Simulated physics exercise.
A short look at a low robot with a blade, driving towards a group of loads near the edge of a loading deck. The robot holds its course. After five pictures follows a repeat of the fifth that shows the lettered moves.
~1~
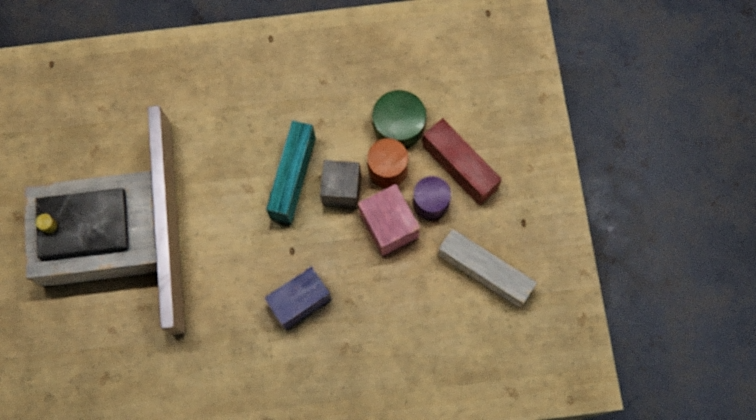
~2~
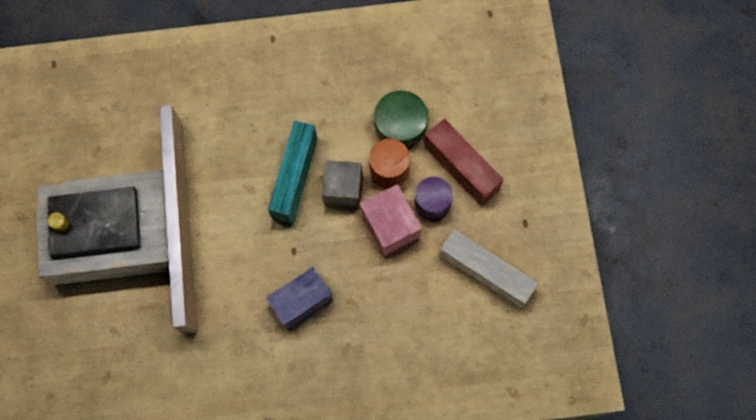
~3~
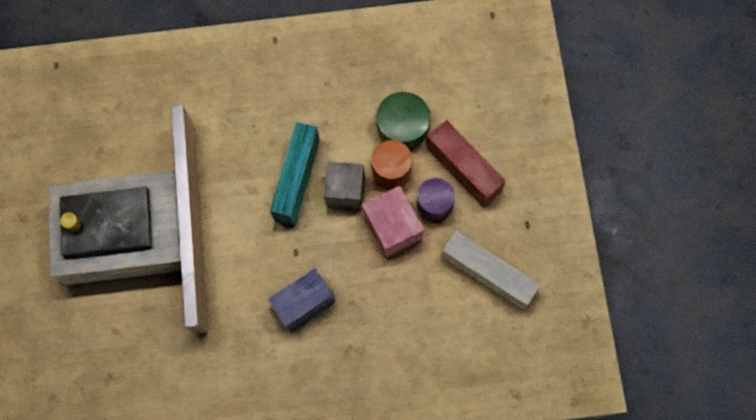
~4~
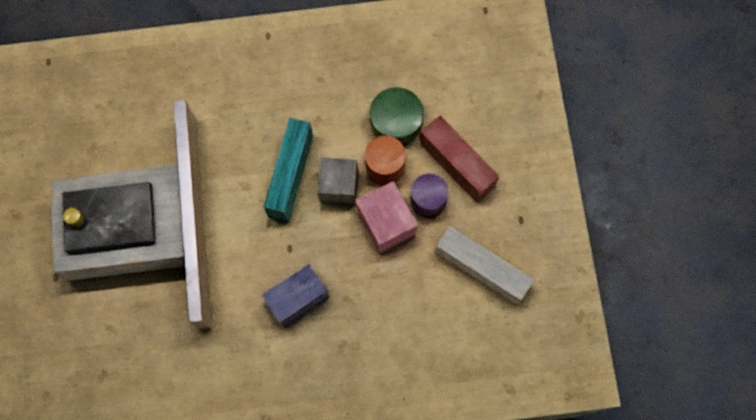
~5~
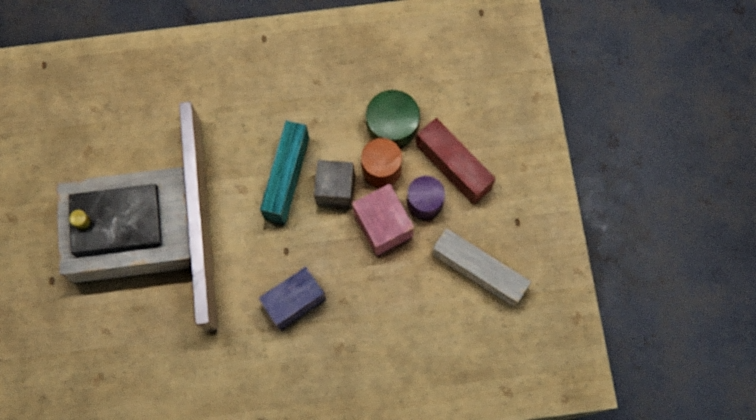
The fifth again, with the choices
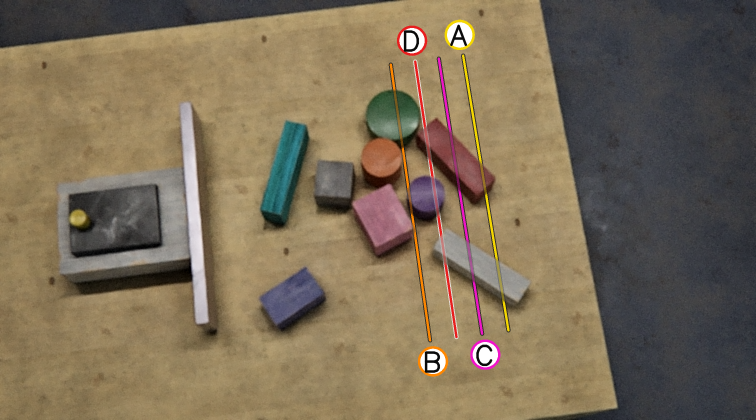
A low robot with a blade moves slowly right toward a group of colored blocks.
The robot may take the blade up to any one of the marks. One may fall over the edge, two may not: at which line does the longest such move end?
A is the last line within the limit.
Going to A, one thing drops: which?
It is the red bar.
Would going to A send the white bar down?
No.
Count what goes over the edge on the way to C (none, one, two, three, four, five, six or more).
The count is none.
On the marked copy, A at (485, 187); B at (410, 197); C at (460, 191); D at (435, 194).
With A. Early on, robot (228, 205); blue crate (350, 295); turquoise stick (315, 169).
Further on, robot (333, 192); red bar (514, 149); white bar (503, 273).
At the end, robot (414, 182); red bar over the edge; orange canister (557, 138); one fallen.
As for the rest, B is within the limit but short; C is within the limit but short; D is within the limit but short.
